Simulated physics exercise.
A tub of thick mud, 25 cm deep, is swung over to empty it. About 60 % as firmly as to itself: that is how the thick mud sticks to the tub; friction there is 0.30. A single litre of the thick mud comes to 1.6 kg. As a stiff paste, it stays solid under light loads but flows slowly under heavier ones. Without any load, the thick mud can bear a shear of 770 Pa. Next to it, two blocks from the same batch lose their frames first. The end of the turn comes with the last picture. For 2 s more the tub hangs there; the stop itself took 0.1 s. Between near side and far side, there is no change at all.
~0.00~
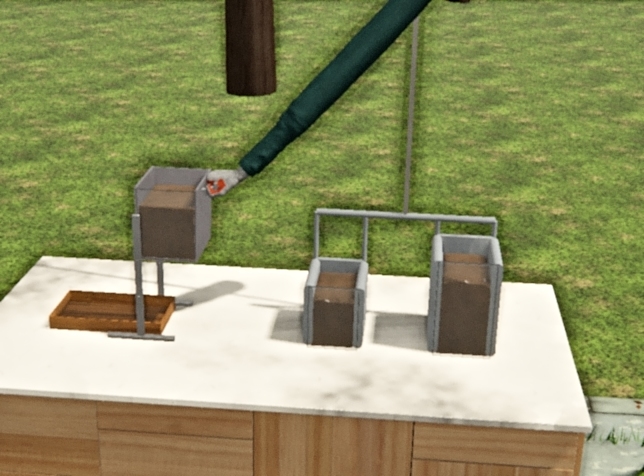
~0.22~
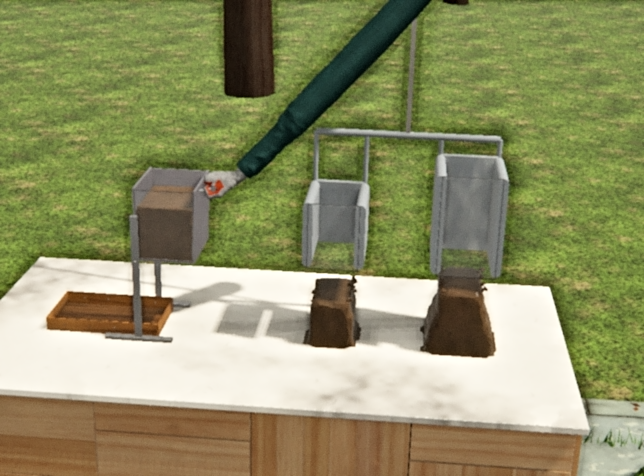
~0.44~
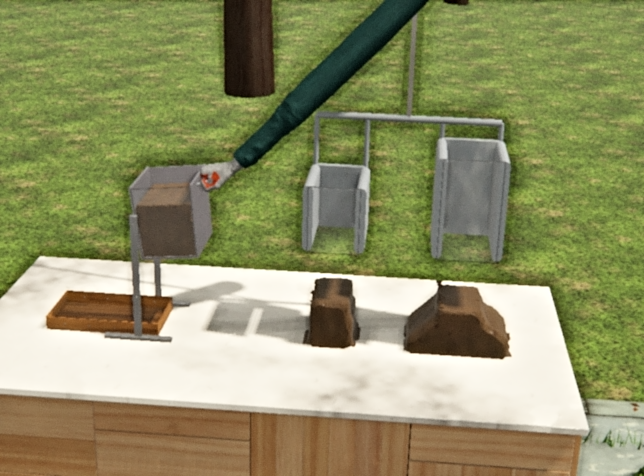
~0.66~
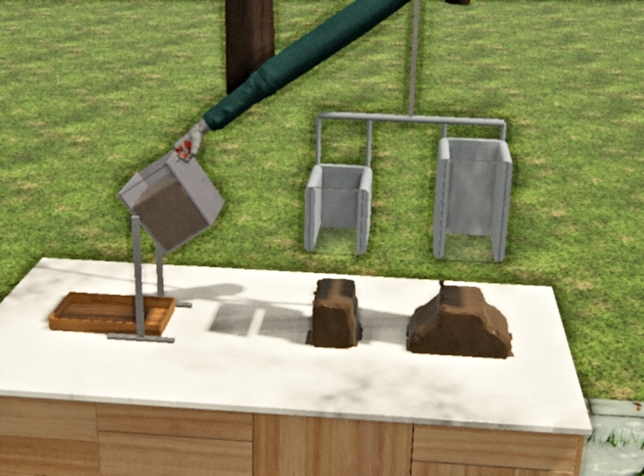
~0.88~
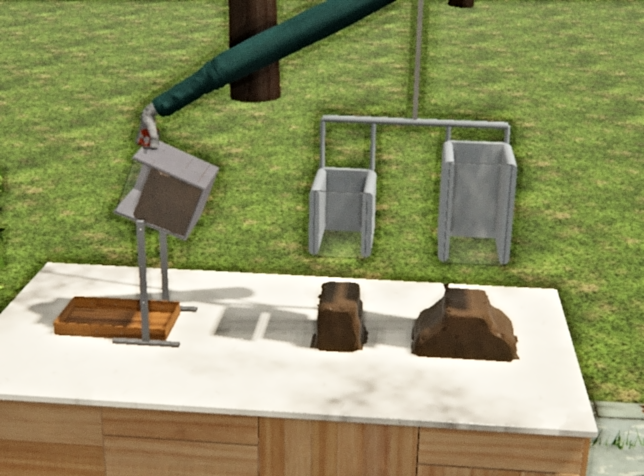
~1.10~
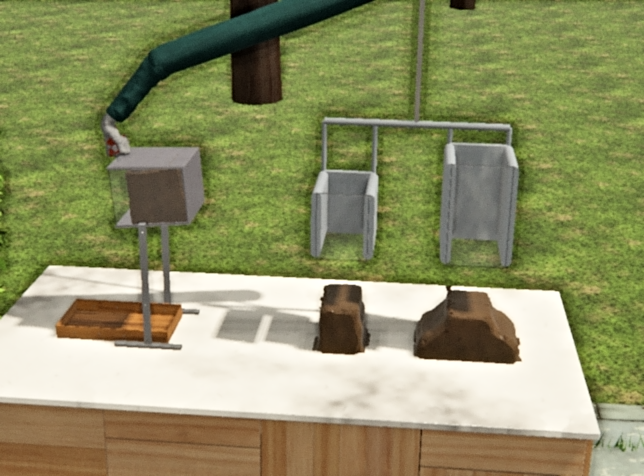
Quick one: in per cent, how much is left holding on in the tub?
Expect around 99 %.
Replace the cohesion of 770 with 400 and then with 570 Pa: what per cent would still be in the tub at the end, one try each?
First try roughly 45 per cent, second try roughly 60 per cent.
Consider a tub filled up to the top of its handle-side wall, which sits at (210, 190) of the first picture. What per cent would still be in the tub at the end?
The tub would keep roughly 50 percent.
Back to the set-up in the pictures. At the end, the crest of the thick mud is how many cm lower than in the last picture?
Roughly 3 cm.
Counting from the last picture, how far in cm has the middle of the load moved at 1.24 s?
The change is near 2 cm.
After 1.24 s, the tub is at 94 degrees and holds 100 %.
After 1.41 s, the tub is at 94 degrees and holds 100 %.
After 1.58 s, the tub is at 94 degrees and holds 99 %.
After 1.75 s, the tub is at 94 degrees and holds 99 %.
After 3.10 s, the tub is at 94 degrees and holds 99 %.
